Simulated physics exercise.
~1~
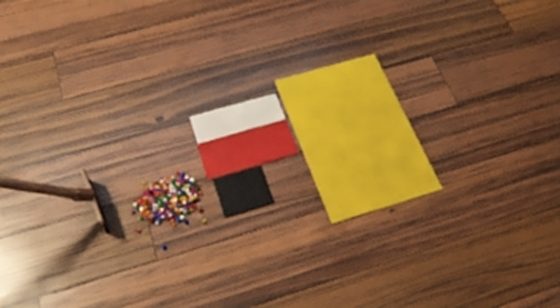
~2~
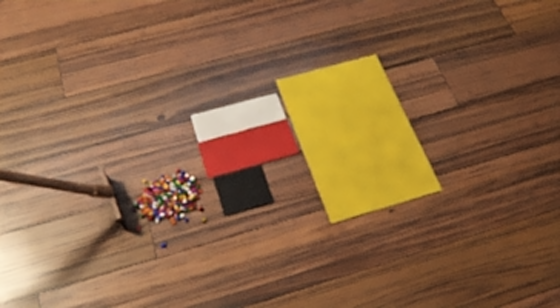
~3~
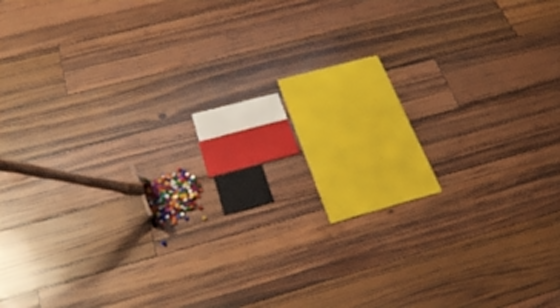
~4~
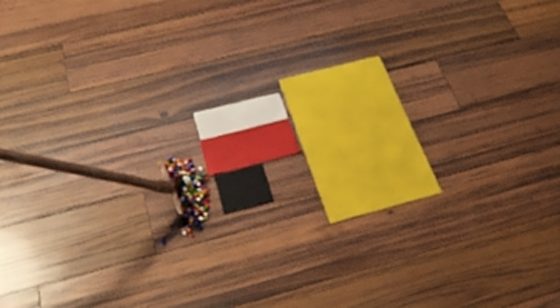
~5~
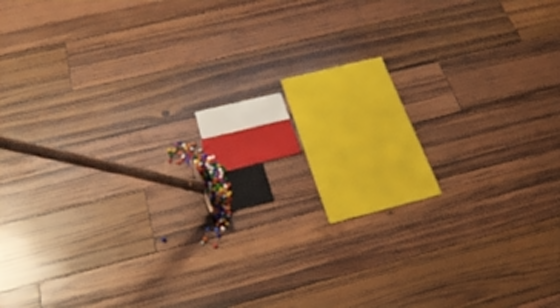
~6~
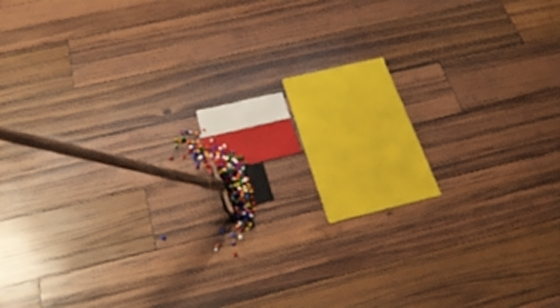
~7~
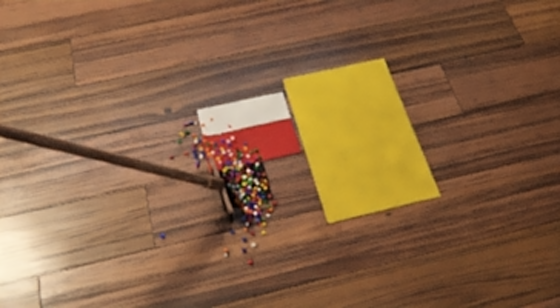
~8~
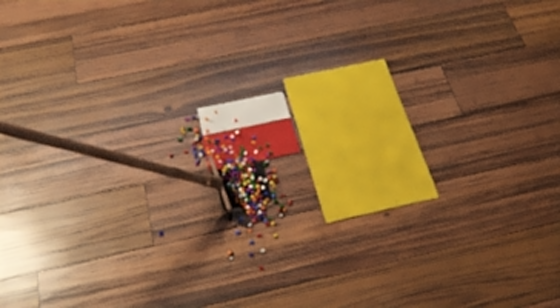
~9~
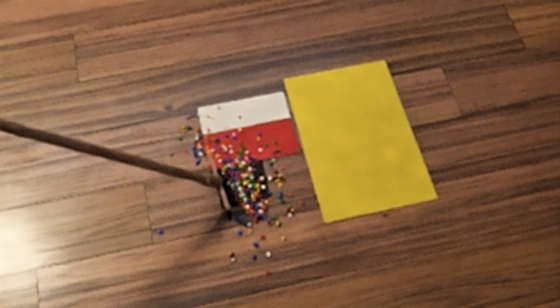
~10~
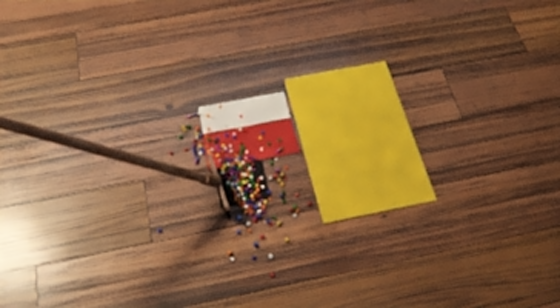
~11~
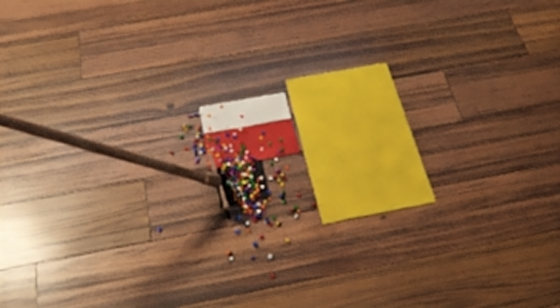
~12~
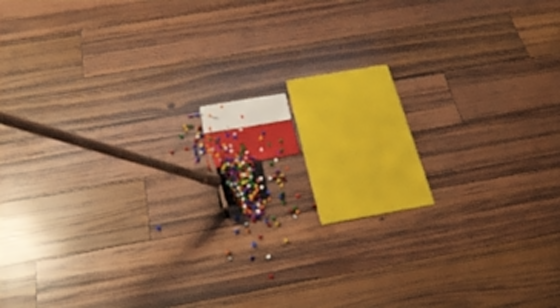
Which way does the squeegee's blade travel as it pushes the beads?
The blade travels to the right, pushing the beads ahead of it until it comes to a stop.
